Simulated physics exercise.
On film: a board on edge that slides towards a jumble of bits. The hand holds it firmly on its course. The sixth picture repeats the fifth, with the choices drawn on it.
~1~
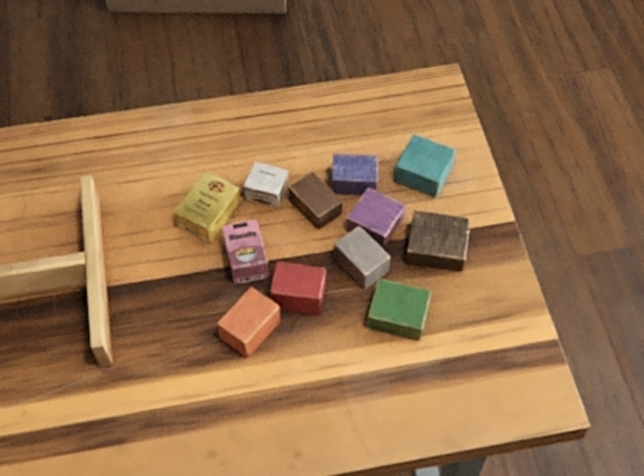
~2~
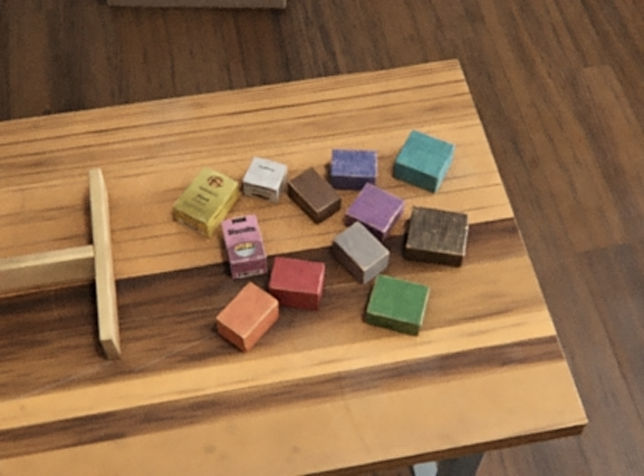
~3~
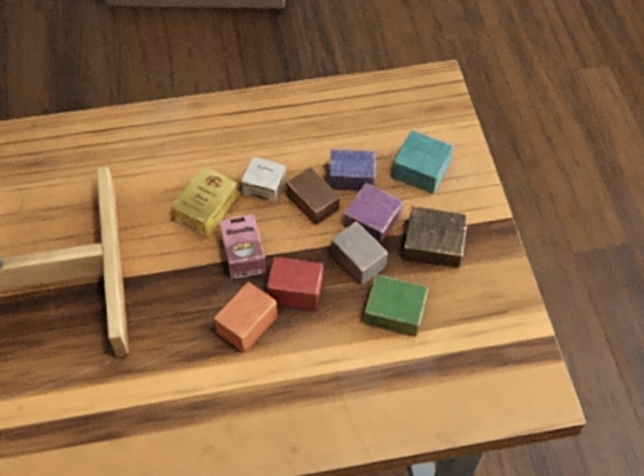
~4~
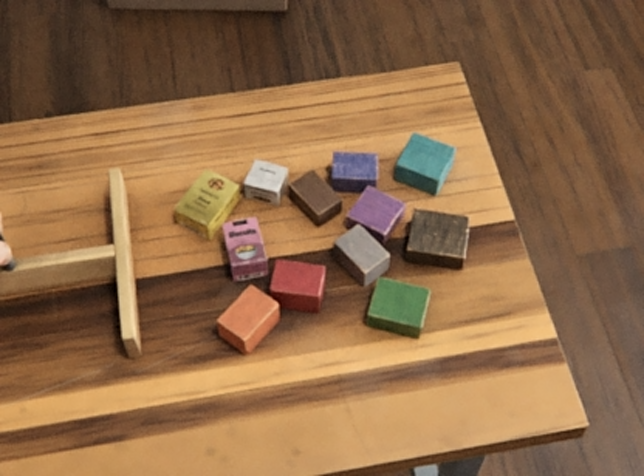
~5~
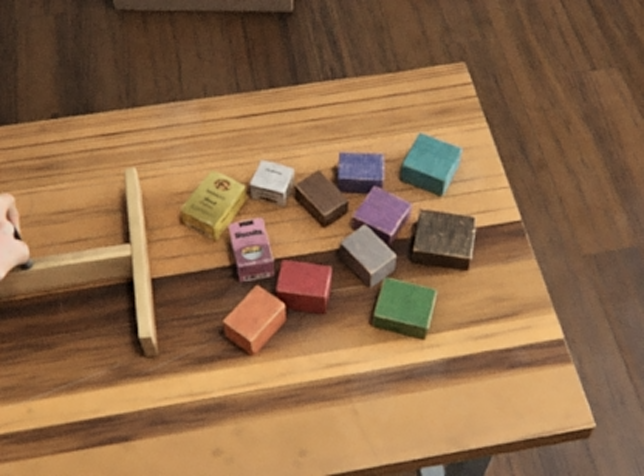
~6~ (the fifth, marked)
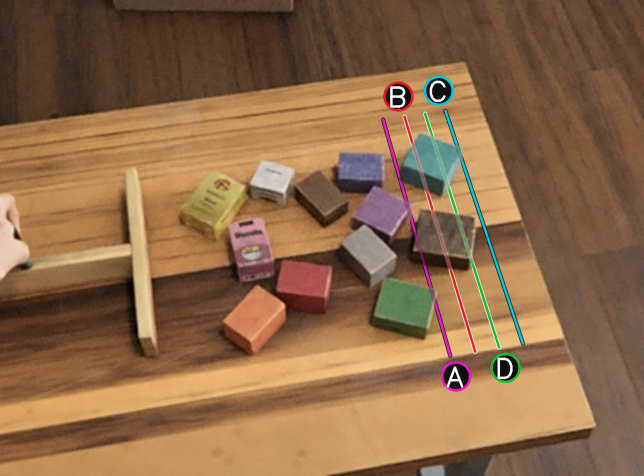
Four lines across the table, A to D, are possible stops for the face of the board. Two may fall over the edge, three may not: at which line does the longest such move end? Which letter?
Up to line A.
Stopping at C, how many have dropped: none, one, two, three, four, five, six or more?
By then, six or more.
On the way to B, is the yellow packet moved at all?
Yes.
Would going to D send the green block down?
By then, no.
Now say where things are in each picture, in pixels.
The first picture shows grey block (362, 258); black block (438, 241); purple block (375, 218).
The second picture shows board (100, 249); green block (398, 305).
The third picture shows board (108, 247); orange block (246, 317).
The fourth picture shows board (121, 248); yellow packet (208, 204).
The fifth picture shows board (137, 248); brown block (322, 199); blue block (361, 173); pink packet (251, 250).
On the marked copy, A at (414, 228); B at (437, 225); C at (481, 218); D at (459, 221).
Taking A. A third of the way, board (238, 232); white packet (295, 180); blue block (368, 172).
Two thirds of the way, board (338, 217); turquoise block (484, 157); black block (466, 242).
When it is over, board (412, 206); turquoise block over the edge; blue block over the edge; two fallen.
As for the rest, B drops three; C drops seven; D drops five.
